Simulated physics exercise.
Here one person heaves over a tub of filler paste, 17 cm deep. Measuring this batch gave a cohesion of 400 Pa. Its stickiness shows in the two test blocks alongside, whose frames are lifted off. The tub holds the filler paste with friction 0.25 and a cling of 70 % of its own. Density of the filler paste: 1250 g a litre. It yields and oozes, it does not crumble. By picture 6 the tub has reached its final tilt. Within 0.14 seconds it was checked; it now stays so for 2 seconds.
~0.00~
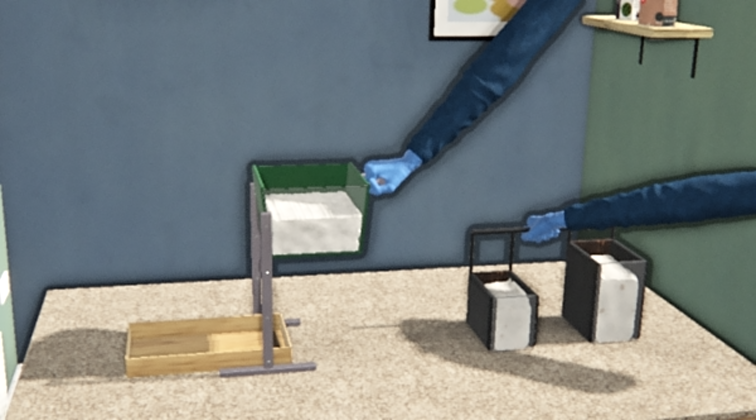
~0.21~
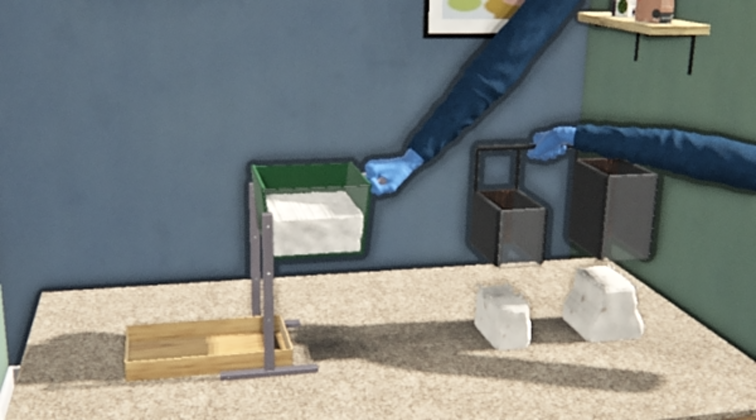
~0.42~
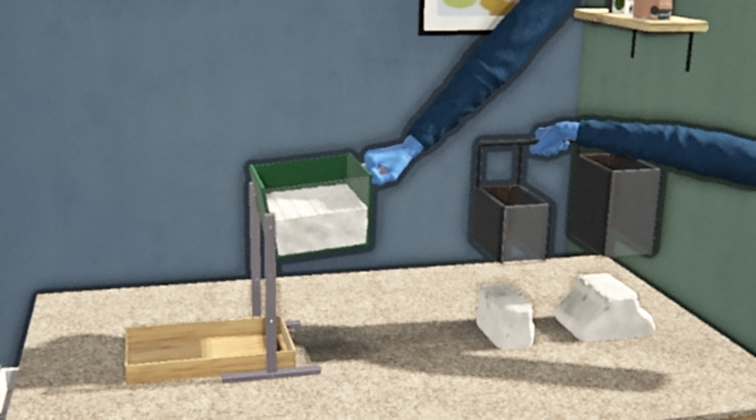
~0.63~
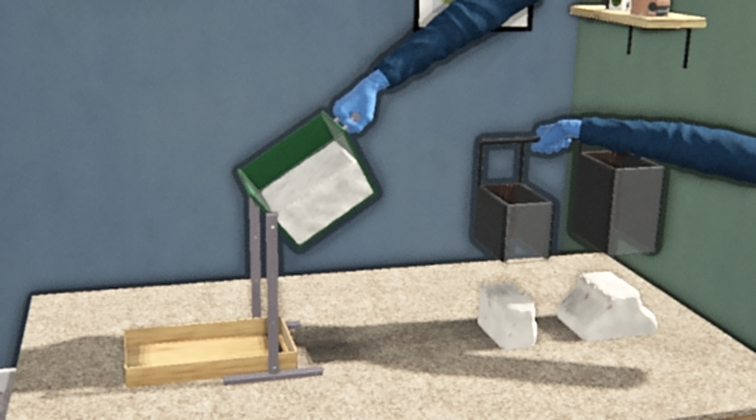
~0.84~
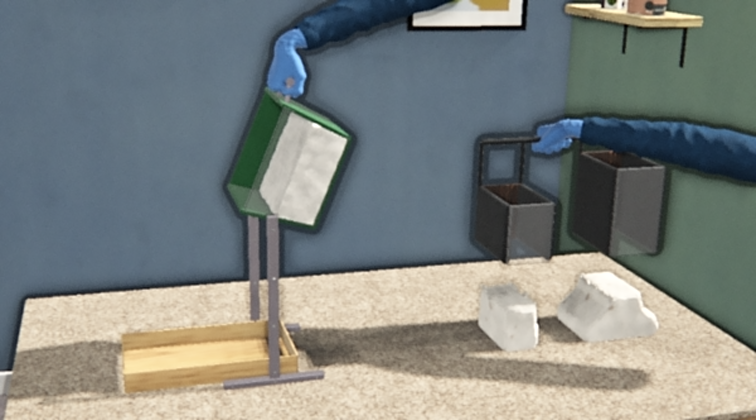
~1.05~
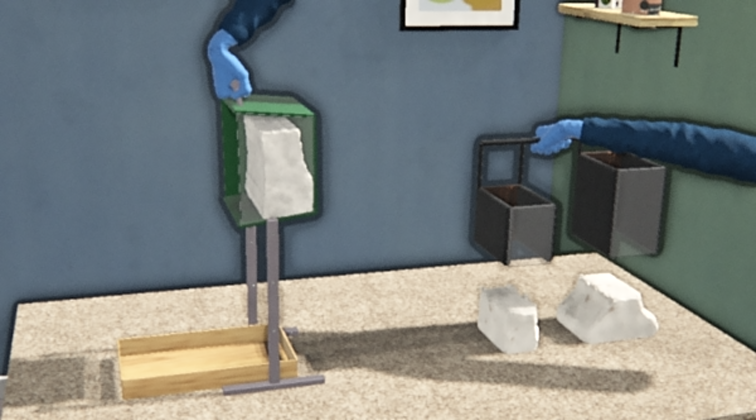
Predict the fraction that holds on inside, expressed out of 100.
Around 50 out of 100.
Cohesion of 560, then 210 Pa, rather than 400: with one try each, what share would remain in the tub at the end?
Respectively, close to 60 % and close to 40 %.
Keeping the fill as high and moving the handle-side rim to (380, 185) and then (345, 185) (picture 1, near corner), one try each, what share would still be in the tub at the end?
I'd say near 40 percent the first time and near 75 percent the second.
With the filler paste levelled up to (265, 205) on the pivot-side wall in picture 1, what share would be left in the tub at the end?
35 %.
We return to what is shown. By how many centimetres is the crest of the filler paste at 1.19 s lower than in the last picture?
Roughly 6 cm.
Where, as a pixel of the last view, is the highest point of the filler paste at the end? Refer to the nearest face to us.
It ends up highest close to (289, 186).
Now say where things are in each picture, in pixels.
Handle-side rim at (366, 185), tilt 0 degrees; top of the filler paste at (274, 219); blocks stand 12 cm, 19 cm (left to right), in the first frame.
Handle-side rim at (368, 185), tilt 0 degrees; top of the filler paste at (275, 220); blocks stand 12 cm, 15 cm (left to right), in the second frame.
Handle-side rim at (368, 176), tilt 5 degrees; top of the filler paste at (363, 208); blocks stand 12 cm, 13 cm (left to right), in the third frame.
Handle-side rim at (342, 133), tilt 34 degrees; top of the filler paste at (356, 163); blocks stand 12 cm, 13 cm (left to right), in the fourth frame.
Handle-side rim at (283, 108), tilt 68 degrees; top of the filler paste at (315, 127); blocks stand 12 cm, 13 cm (left to right), in the fifth frame.
Handle-side rim at (237, 115), tilt 91 degrees; top of the filler paste at (294, 130); blocks stand 12 cm, 13 cm (left to right), in the sixth frame.
After 1.19 s, the tub is at 91 degrees and holds 95 %.
After 1.36 s, the tub is at 91 degrees and holds 53 %.
After 1.53 s, the tub is at 91 degrees and holds 50 %.
After 1.70 s, the tub is at 91 degrees and holds 50 %.
After 3.05 s, at the end, the tub is at 91 degrees and holds 50 %.
